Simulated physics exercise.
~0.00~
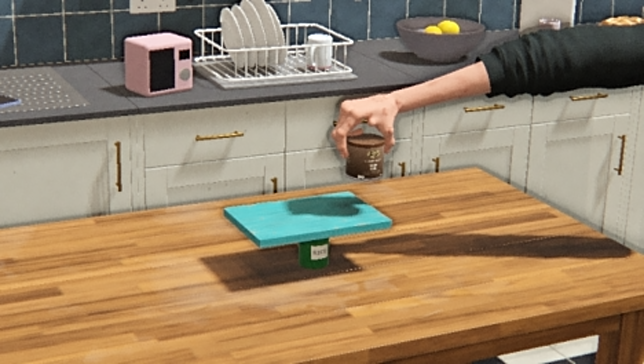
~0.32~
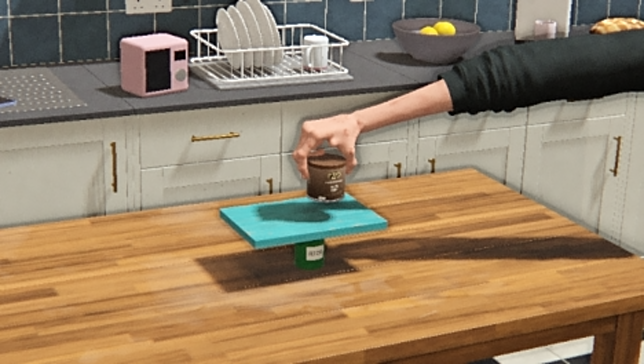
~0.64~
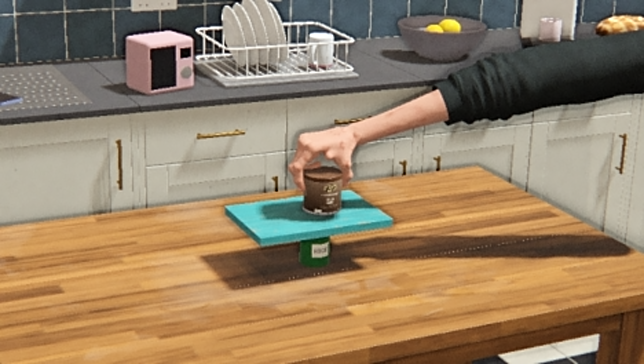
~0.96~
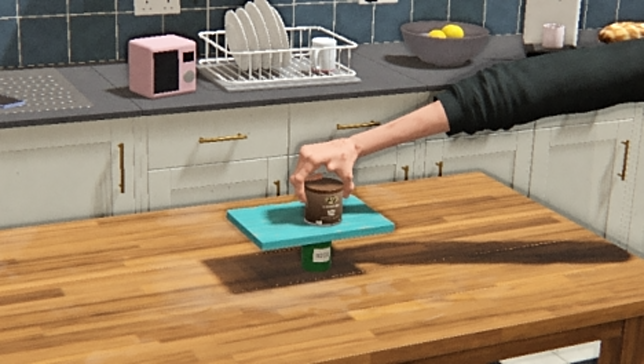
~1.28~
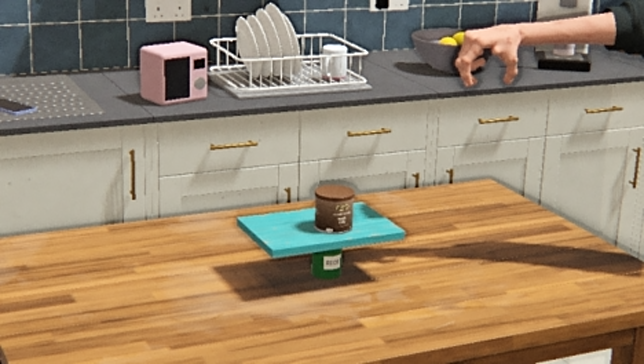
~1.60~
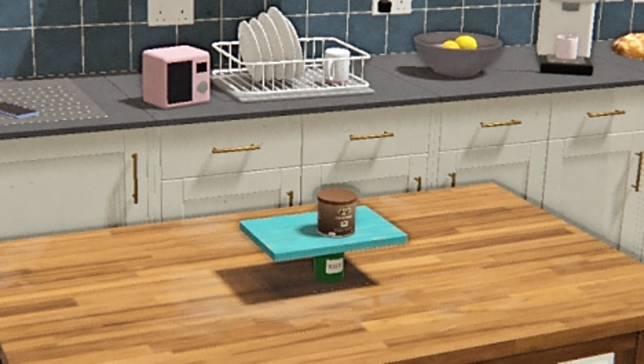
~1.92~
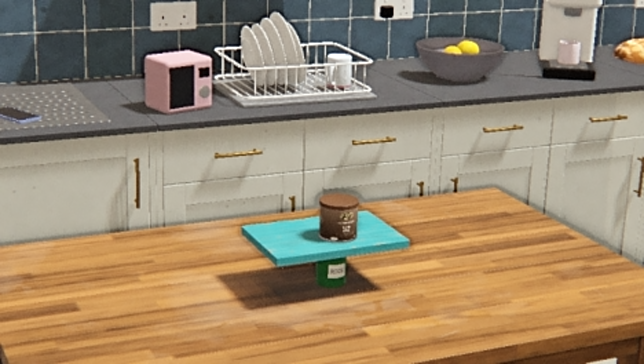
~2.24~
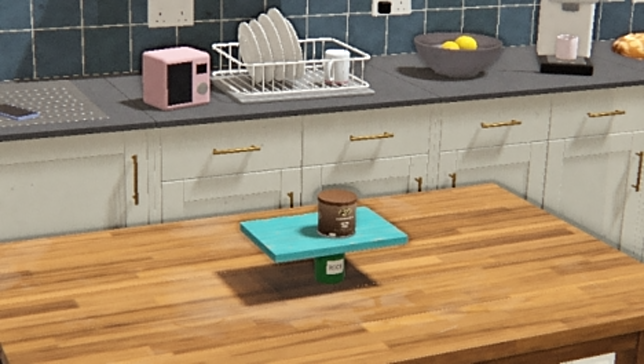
At first, a turquoise board rests on a small green jar on a wooden kitchen table, while a hand reaching in from the right holds a brown tin above it. The hand carries the tin left and down toward the board. It lowers the tin onto the board's surface and keeps hold of it briefly. Then the fingers let go, and the hand draws back to the right and out of view. The tin stays where it was put, the board remains balanced on the jar, and the little stack is still standing at the end.
